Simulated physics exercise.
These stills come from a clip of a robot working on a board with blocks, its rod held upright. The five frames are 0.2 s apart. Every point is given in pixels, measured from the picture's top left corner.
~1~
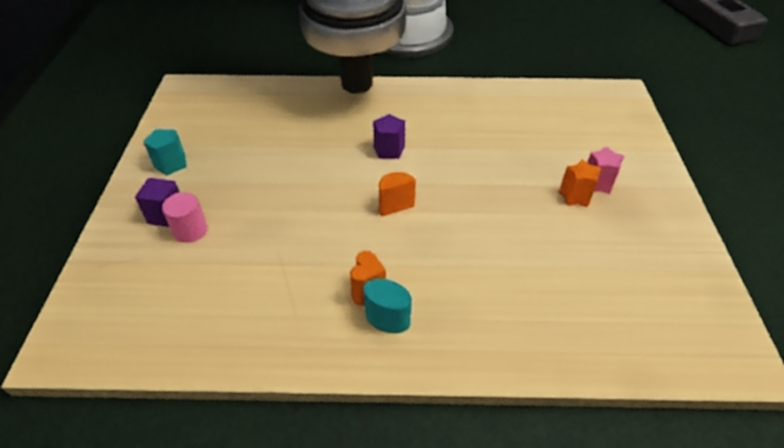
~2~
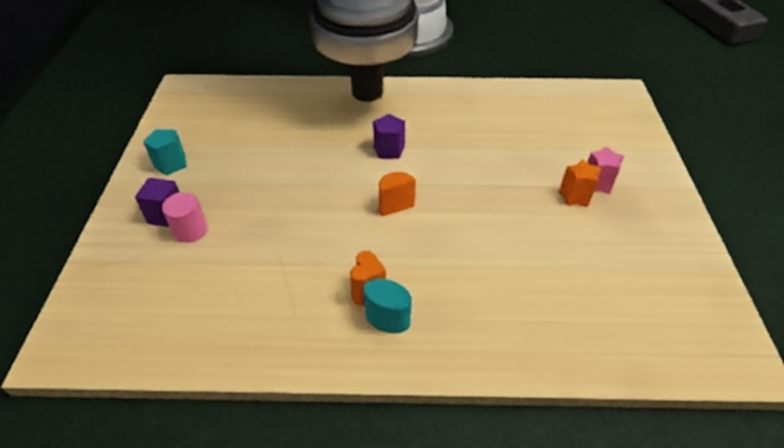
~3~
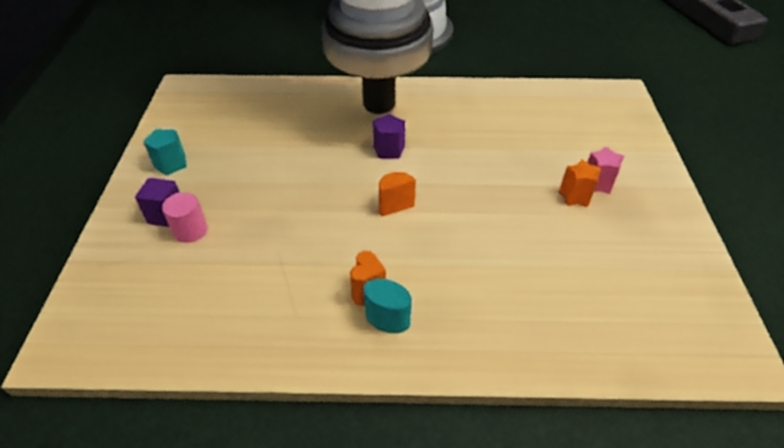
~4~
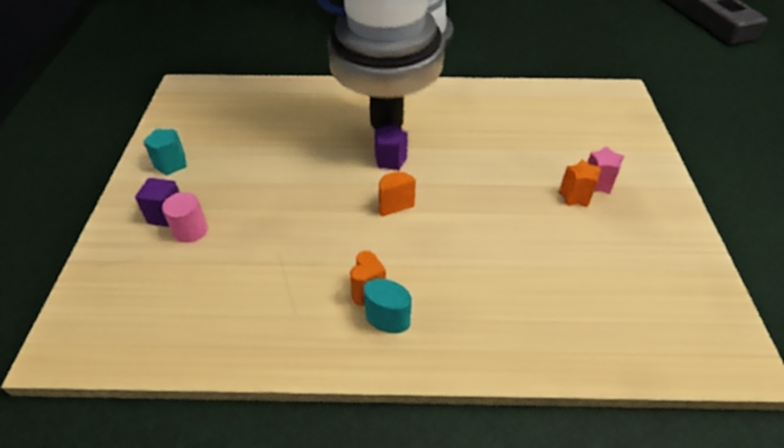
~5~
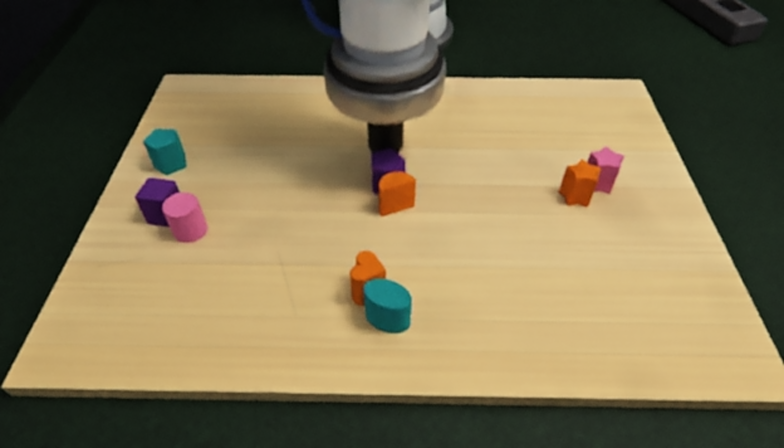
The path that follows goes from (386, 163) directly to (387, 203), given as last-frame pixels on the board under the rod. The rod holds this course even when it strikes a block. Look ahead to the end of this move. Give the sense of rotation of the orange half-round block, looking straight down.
Anticlockwise, looking down.
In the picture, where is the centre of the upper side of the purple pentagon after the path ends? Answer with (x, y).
If I read the scene right, the answer is (381, 202).
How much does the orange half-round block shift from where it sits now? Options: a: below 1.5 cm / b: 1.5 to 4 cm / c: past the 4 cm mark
c (past the 4 cm mark)
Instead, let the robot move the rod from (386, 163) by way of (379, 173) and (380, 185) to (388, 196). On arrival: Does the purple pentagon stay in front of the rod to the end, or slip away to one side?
It sits in front of the rod.
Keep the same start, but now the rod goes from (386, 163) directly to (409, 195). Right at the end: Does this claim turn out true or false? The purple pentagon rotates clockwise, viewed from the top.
The statement is true.
On the path given first. Halfway along, rod at (386, 166); purple pentagon at (383, 180), turned 20° clockwise; orange half-round block at (397, 199), turned 45° anticlockwise.
At the end, rod at (386, 187); purple pentagon at (381, 202), turned 25° clockwise; orange half-round block at (400, 222), turned 65° anticlockwise.
